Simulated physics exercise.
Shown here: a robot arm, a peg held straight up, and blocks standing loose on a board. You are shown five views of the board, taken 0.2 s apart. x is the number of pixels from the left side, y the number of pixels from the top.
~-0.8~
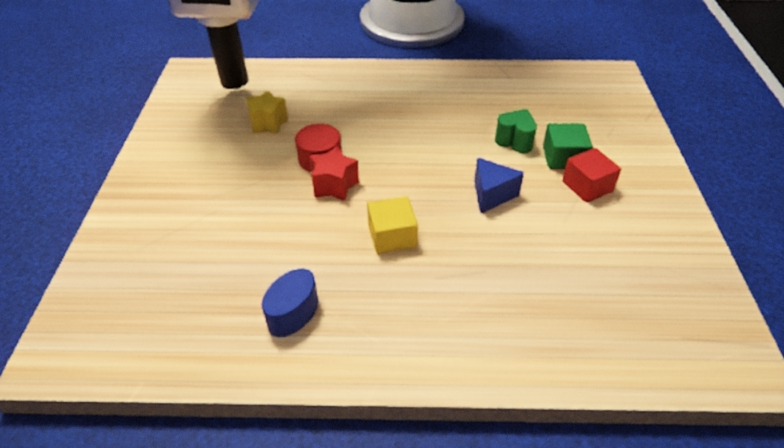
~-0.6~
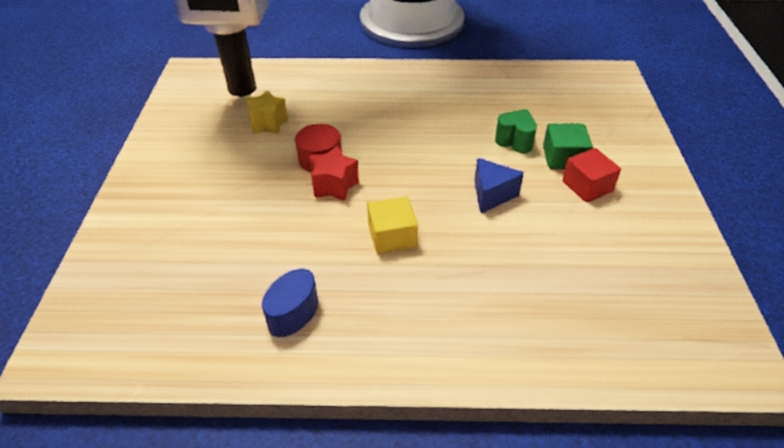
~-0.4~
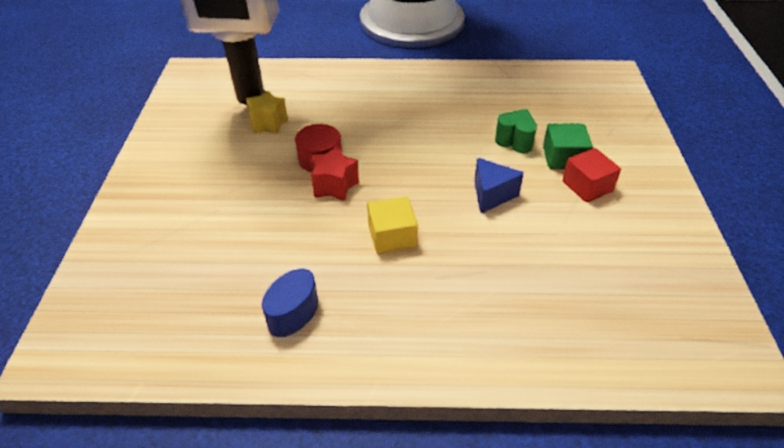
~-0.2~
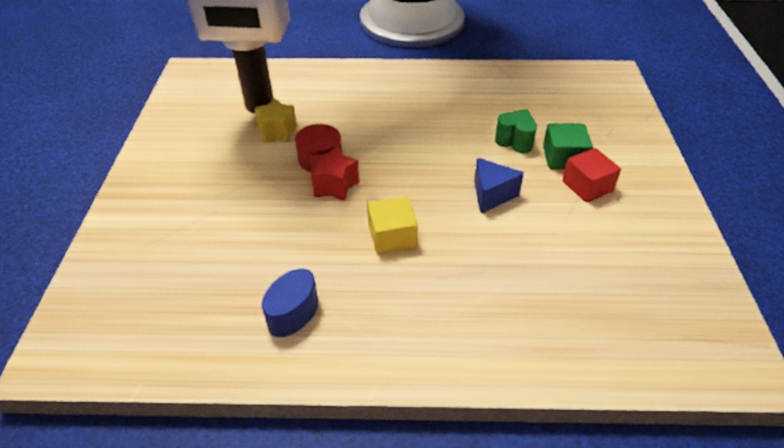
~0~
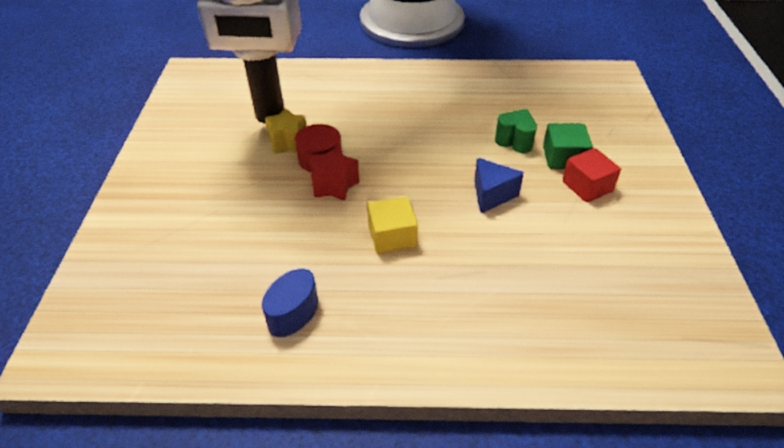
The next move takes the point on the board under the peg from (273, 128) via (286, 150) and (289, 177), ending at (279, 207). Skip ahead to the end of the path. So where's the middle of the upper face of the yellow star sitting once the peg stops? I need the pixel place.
It will likely be found at (320, 170).
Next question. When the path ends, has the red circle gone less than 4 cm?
I'd say no.
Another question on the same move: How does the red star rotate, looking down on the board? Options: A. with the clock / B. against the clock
Letter A.
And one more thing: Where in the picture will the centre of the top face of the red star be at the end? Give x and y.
It should be at (356, 183) by then.
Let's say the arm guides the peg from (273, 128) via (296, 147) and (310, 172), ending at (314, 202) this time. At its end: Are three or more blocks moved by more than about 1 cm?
Yes, I think so.
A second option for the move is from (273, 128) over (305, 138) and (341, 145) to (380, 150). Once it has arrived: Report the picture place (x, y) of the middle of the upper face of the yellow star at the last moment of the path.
It is going to be at (361, 144).
The first path, step by step. One third of the way, peg at (284, 138); yellow star at (301, 144); red circle at (340, 147); red star at (345, 174), turned 15° clockwise.
Two thirds of the way, peg at (286, 165); yellow star at (318, 165), turned 45° anticlockwise; red circle at (355, 152); red star at (354, 182), turned 35° clockwise.
At the end, peg at (276, 194); yellow star at (320, 170), turned 60° anticlockwise; red circle at (355, 152); red star at (356, 183), turned 35° clockwise.
